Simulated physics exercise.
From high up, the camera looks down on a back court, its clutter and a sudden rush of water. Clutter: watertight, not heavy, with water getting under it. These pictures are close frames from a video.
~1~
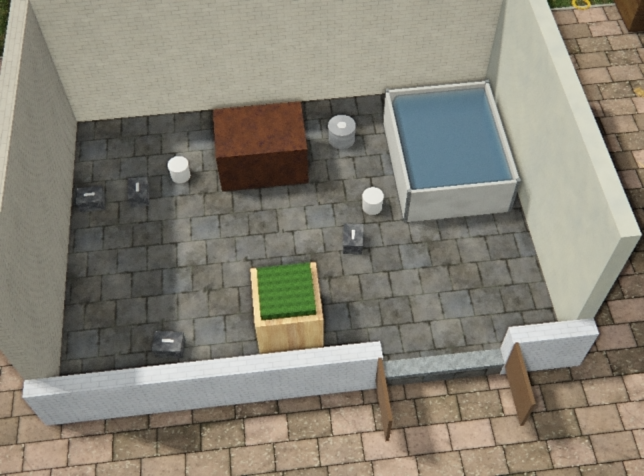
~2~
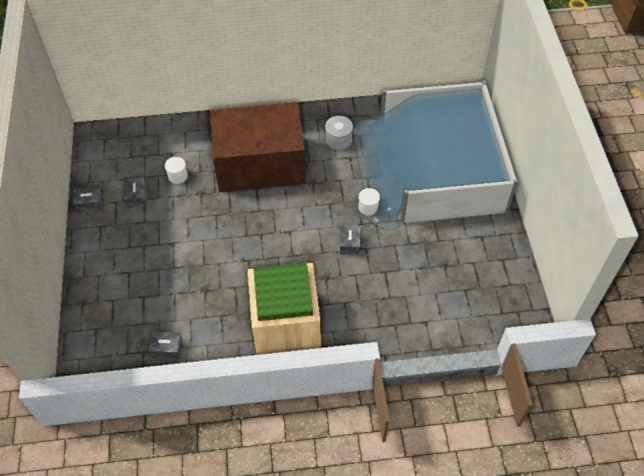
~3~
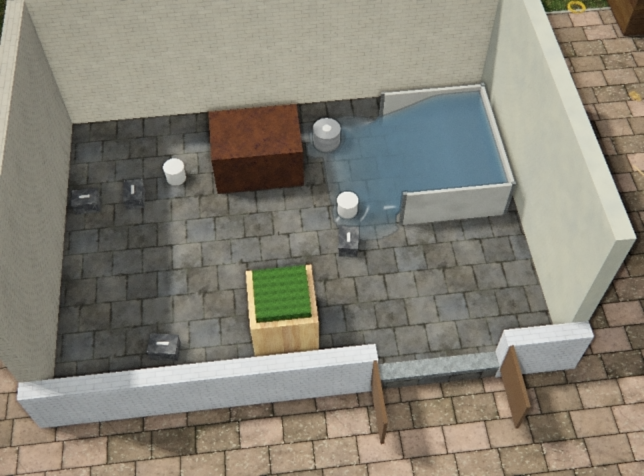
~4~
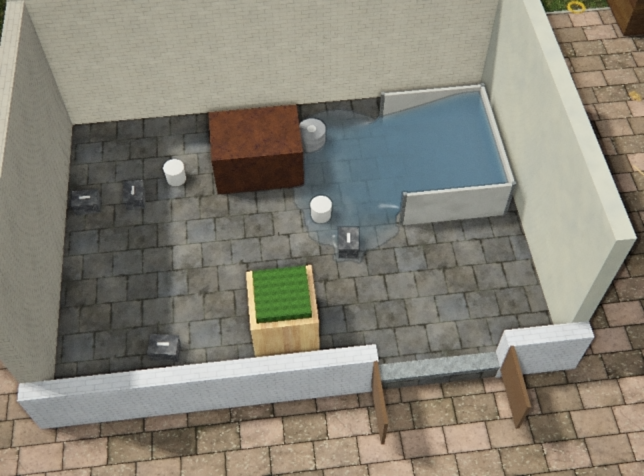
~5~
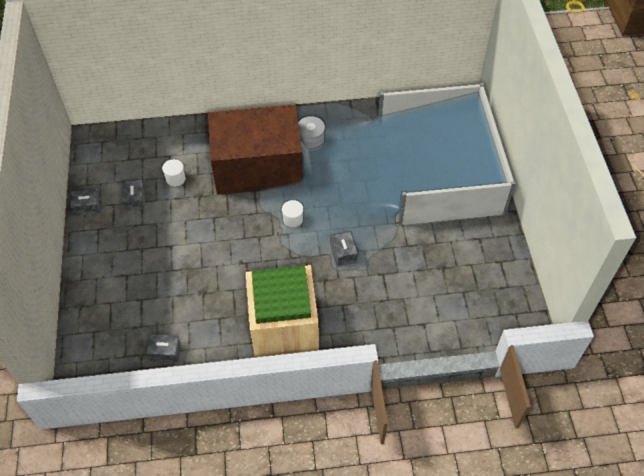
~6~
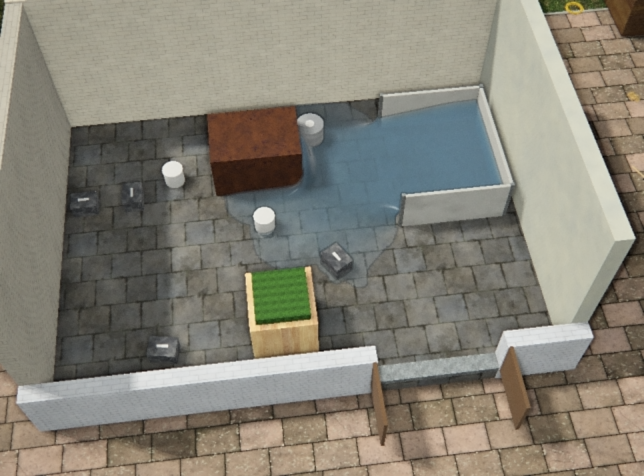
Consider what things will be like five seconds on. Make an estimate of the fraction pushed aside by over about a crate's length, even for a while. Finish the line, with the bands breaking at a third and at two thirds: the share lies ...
The share lies at two thirds or above.
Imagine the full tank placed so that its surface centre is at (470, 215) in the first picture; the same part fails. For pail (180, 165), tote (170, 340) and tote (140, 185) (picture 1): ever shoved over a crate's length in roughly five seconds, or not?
Not far, Far enough, Far enough.
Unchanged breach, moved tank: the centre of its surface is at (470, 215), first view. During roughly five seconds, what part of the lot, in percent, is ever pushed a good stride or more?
Roughly 70 per cent.
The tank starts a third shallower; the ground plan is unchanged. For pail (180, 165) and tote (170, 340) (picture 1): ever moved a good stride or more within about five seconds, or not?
Here's the rundown: Came up short, then made it that far.
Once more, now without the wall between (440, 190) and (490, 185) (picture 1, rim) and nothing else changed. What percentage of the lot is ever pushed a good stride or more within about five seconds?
I'd put it around 0 percent.
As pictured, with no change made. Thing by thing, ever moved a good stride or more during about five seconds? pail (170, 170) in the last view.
From what I can tell, not the full distance.
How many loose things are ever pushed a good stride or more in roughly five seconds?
The count is 6.
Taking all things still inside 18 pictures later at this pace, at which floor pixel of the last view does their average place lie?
(149, 240).
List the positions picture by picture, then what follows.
The first picture shows a pail at (373, 196), on the bottom; a tub at (342, 125) rests on the ground; 0 of 7 have shifted.
The second picture shows a pail at (369, 197) rests on the ground; a tub at (339, 126) rests on the ground; 0 of 7 have shifted.
The third picture shows a pail at (348, 200), on the bottom, a stride from its start; a tub at (327, 129) rests on the ground, close to its start; 2 of 7 have shifted.
The fourth picture shows a pail at (321, 204) rests on the ground, a stride from its start; a tub at (312, 129), on the bottom, a stride from its start; 2 of 7 have shifted.
The fifth picture shows a pail at (293, 209) rests on the ground, a stride from its start; a tub at (311, 127), afloat, a stride from its start; 3 of 7 have shifted.
The sixth picture shows a pail at (264, 216), on the bottom, far from its start; a tub at (310, 124), afloat, a stride from its start; 3 of 7 have shifted.
A moment on, 3 of 7 are well off their spots; 1 afloat.
Next, 4 of 7 are well off their spots; 2 afloat.
Later, 5 of 7 are well off their spots; 6 afloat.
In the end, 5 of 7 are well off their spots, and 6 have been at some point; 5 afloat.
